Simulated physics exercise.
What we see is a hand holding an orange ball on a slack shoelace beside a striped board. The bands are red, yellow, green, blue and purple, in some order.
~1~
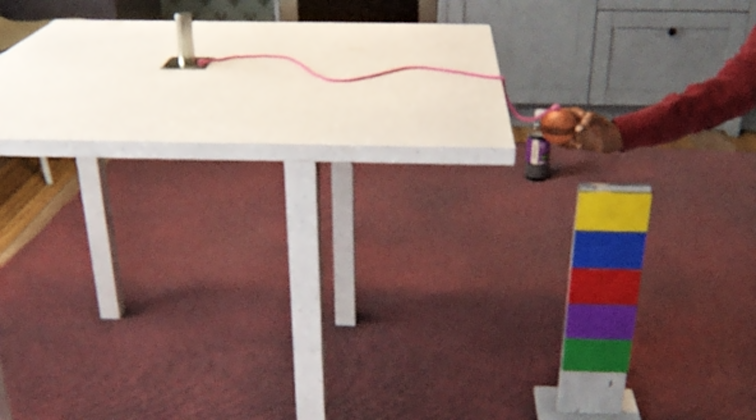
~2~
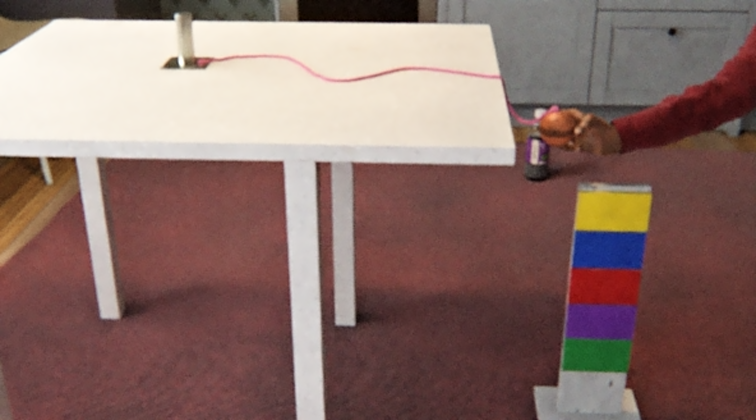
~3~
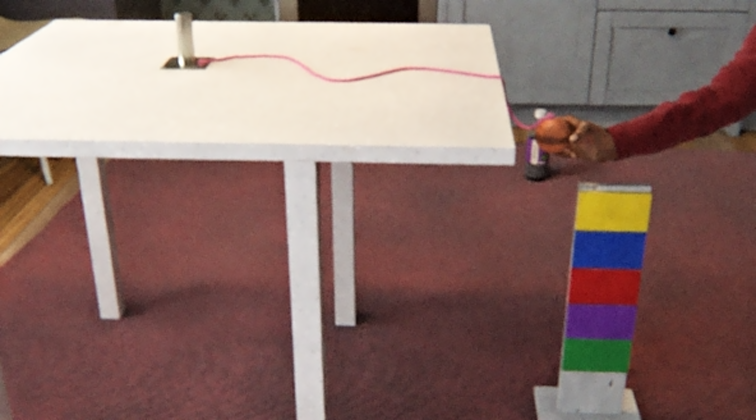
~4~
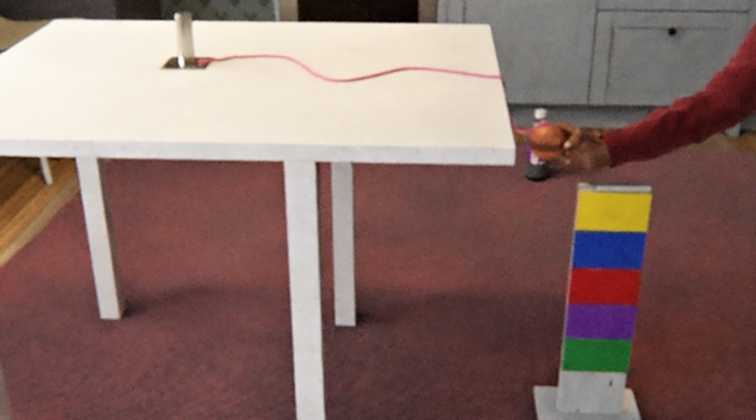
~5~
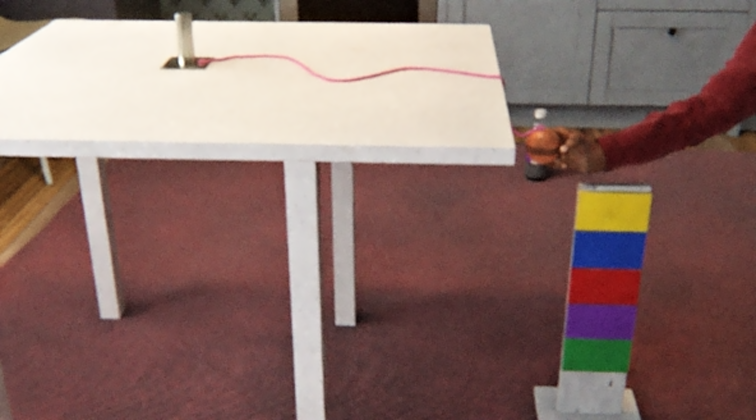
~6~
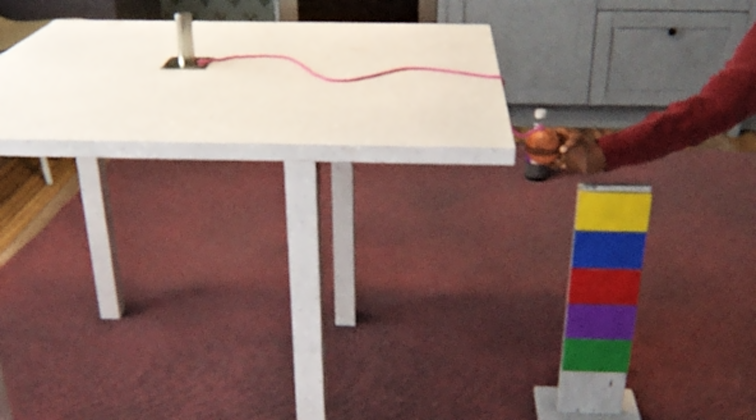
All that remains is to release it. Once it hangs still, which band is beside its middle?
Its centre hangs level with the blue band.
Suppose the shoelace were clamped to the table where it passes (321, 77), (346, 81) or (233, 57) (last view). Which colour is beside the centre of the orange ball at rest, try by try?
Taking them in turn: Yellow; yellow; blue.
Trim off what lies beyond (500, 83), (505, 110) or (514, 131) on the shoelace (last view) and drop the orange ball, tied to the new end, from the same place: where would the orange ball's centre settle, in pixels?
About (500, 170), (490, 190) and (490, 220).
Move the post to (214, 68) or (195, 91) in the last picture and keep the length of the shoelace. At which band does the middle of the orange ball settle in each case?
In that order: Red; red.
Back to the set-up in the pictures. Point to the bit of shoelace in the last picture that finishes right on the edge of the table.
That spot is around (430, 69).
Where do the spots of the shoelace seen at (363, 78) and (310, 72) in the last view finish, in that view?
At (423, 70), then (353, 68).
Early on, ball near (509, 230); level with blue.
Midway, ball near (475, 231); level with blue.
Finally, ball near (496, 239); level with blue. Its middle rests at the blue band.
